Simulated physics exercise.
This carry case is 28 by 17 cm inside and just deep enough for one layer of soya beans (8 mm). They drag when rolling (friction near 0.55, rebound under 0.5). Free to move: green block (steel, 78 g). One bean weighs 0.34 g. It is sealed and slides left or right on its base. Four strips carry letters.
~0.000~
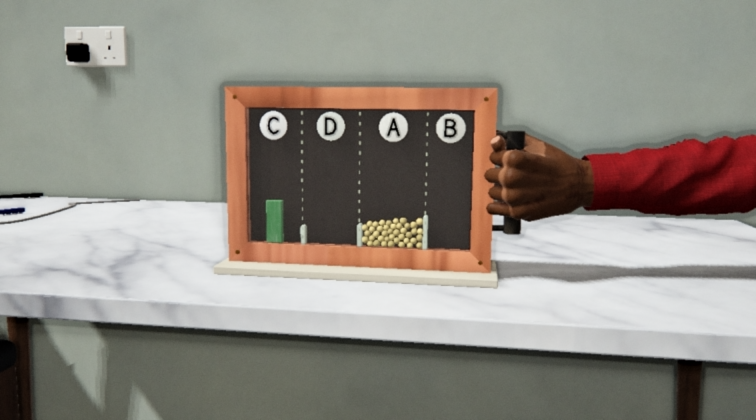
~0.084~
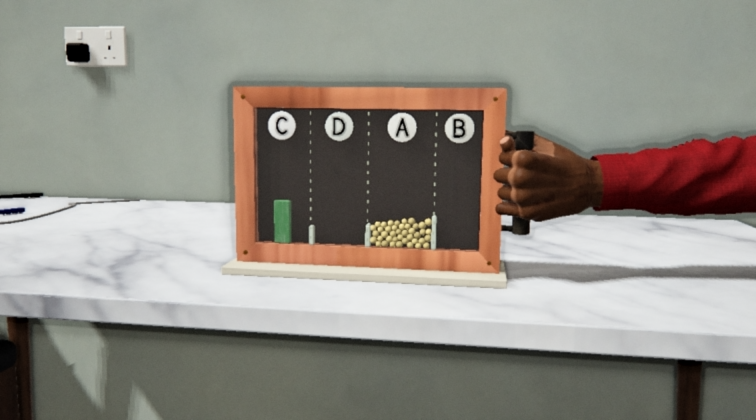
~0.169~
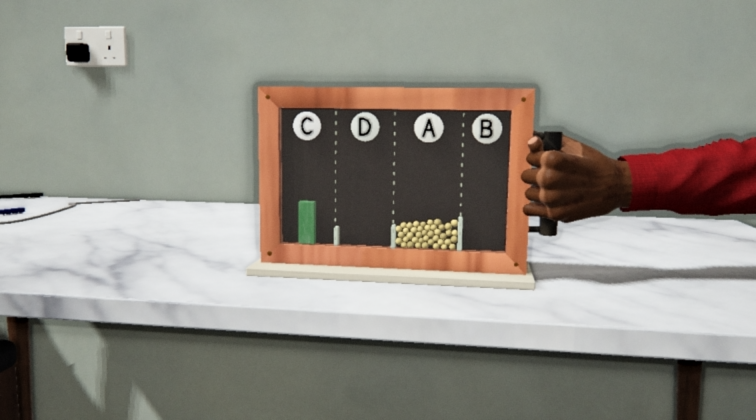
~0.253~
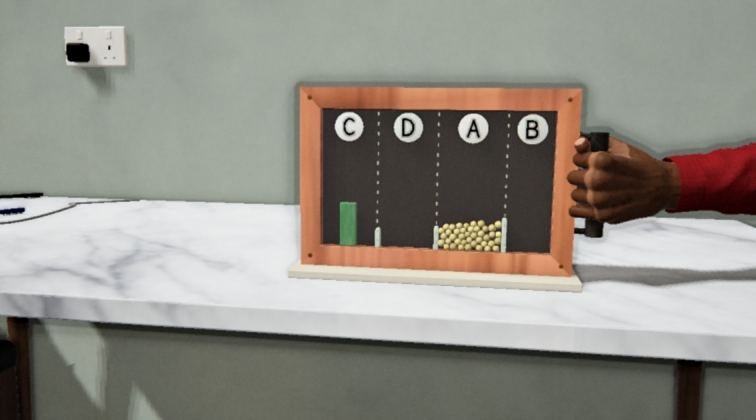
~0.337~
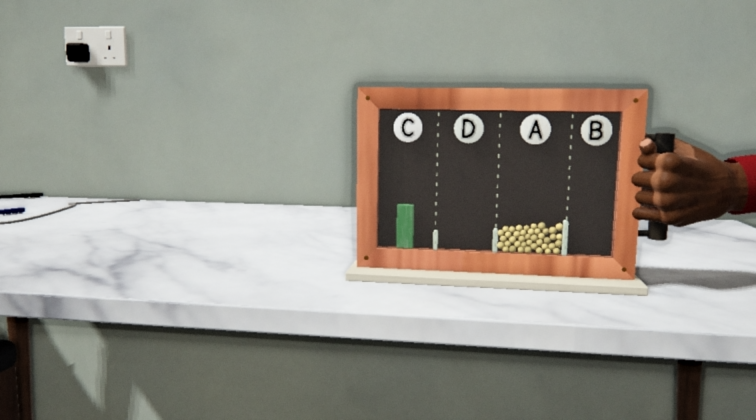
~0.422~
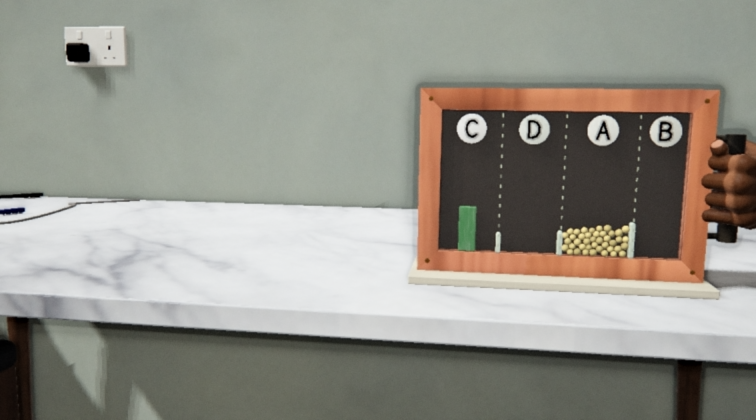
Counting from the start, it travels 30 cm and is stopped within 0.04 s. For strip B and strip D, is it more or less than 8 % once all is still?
Strip B: Less; strip D: Less than 8 %.
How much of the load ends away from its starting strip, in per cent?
Some 0 per cent.
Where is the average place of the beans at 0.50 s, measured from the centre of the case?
Some 5 cm right and 7 cm below.
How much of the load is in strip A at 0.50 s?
Some 100 per cent.
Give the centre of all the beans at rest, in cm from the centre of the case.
About 5 cm right and 7 cm below.
After 0.50 s, it is 30 cm to the right; the beans' middle is 5 cm right of and 7 cm below the centre; A 100 %.
After 0.60 s, it is 30 cm to the right; the beans' middle is 5 cm right of and 7 cm below the centre; A 100 %.
After 0.75 s, it is 30 cm to the right; the beans' middle is 5 cm right of and 7 cm below the centre; A 100 %.
At rest by 1.0 s, it is 30 cm to the right; A 100 %, B 0 %, C 0 %, D 0 %.
